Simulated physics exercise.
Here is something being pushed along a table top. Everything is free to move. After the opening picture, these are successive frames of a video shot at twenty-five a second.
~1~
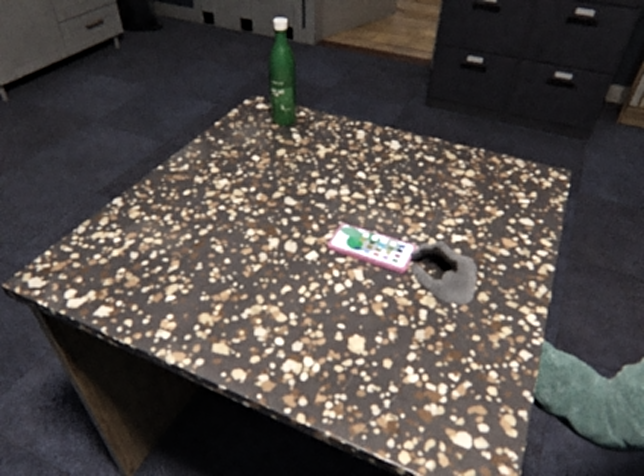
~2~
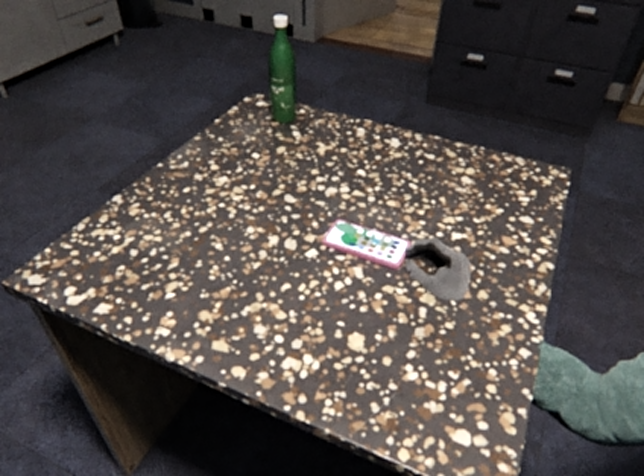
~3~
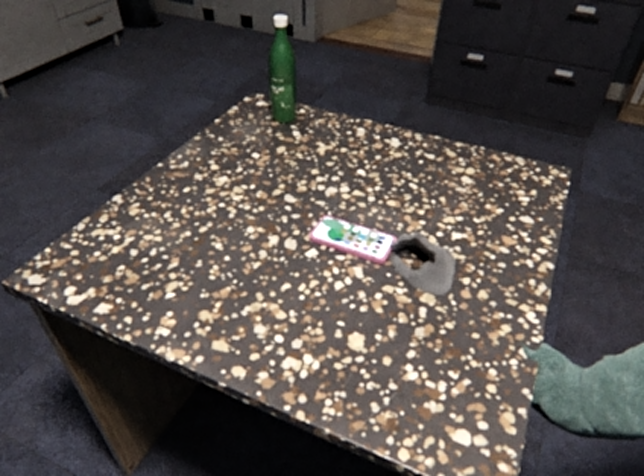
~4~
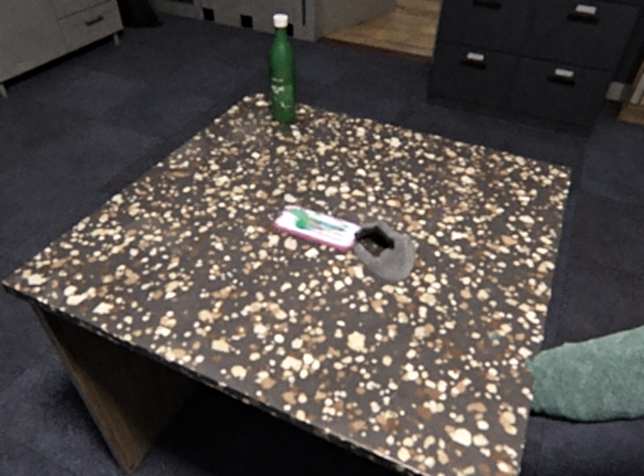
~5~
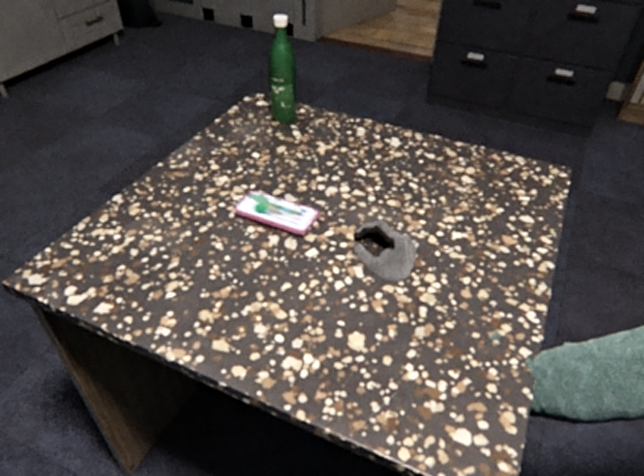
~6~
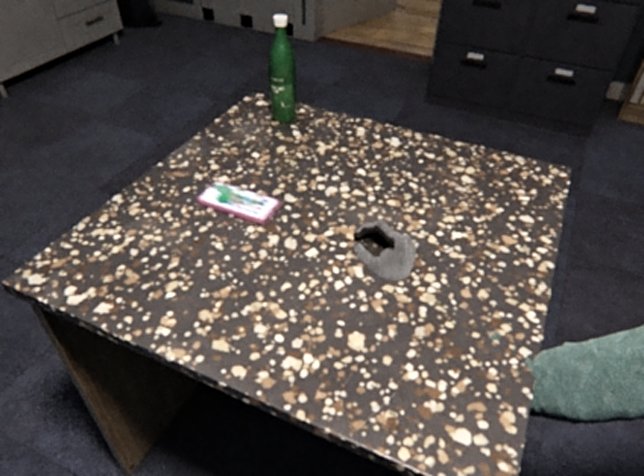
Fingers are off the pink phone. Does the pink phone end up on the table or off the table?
The pink phone falls off the table.
Then, 0.10 s on from there, pink phone shifted well along near (166, 178).
Then, 0.30 s on from there, pink phone now off the table.
Then, 0.50 s on from there, things are still on the move.
Then, 0.70 s on from there, as before.
In the end, off the table, pink phone.
